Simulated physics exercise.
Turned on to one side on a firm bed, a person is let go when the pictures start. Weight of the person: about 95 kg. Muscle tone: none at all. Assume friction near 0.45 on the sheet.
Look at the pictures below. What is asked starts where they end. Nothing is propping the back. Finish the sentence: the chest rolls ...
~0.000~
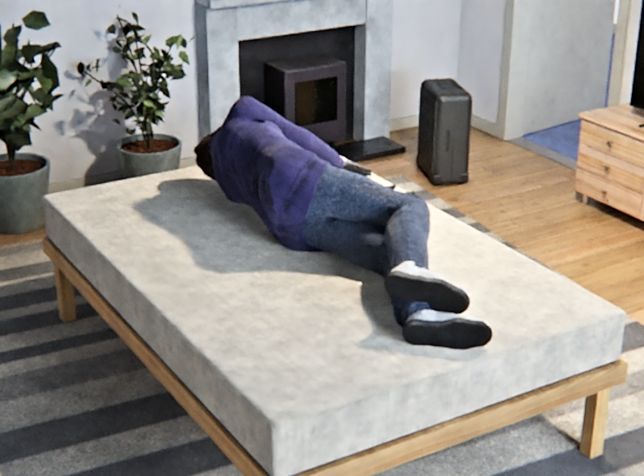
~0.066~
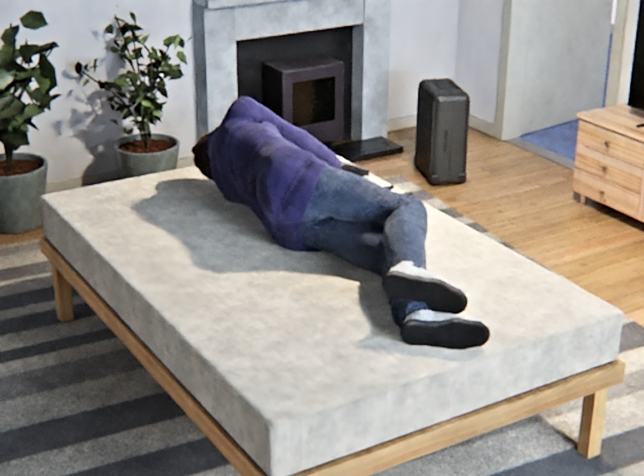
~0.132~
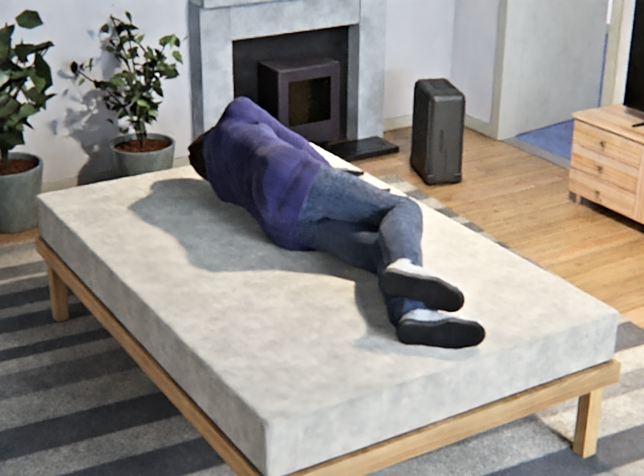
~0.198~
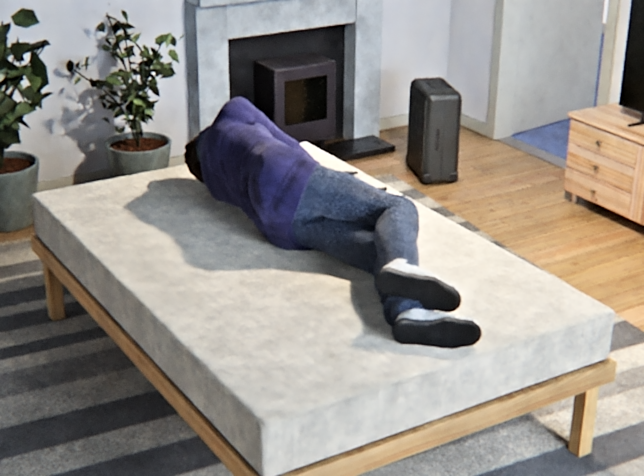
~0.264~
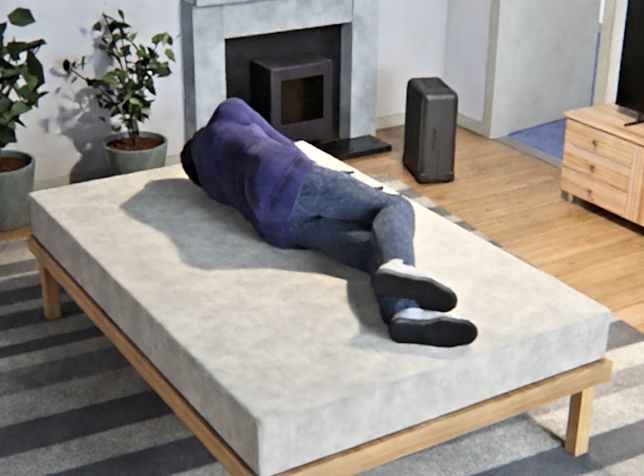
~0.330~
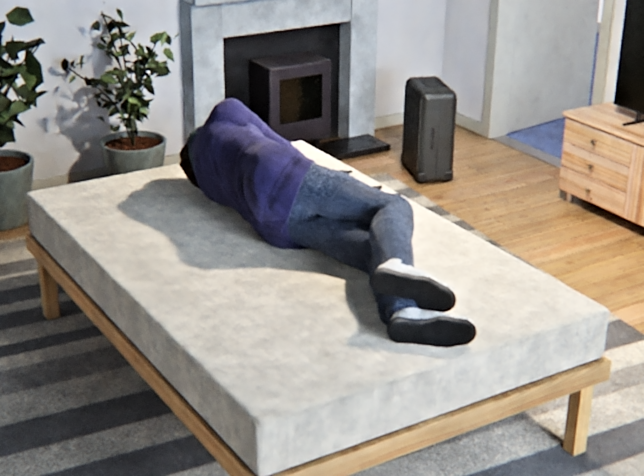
... towards the back.
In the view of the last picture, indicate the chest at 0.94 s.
At that moment it is roughly at (204, 175).
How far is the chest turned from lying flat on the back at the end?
Turn from flat on the back: About 40°.
After 0.54 s the chest is turned 85° from lying flat on the back, near (218, 163) in the last picture's view.
After 0.94 s the chest is turned 60° from lying flat on the back, near (204, 175) in the last picture's view.
After 1.54 s the chest is turned 55° from lying flat on the back, near (200, 178) in the last picture's view.
When all is still (4.0 s), chest sinks back.
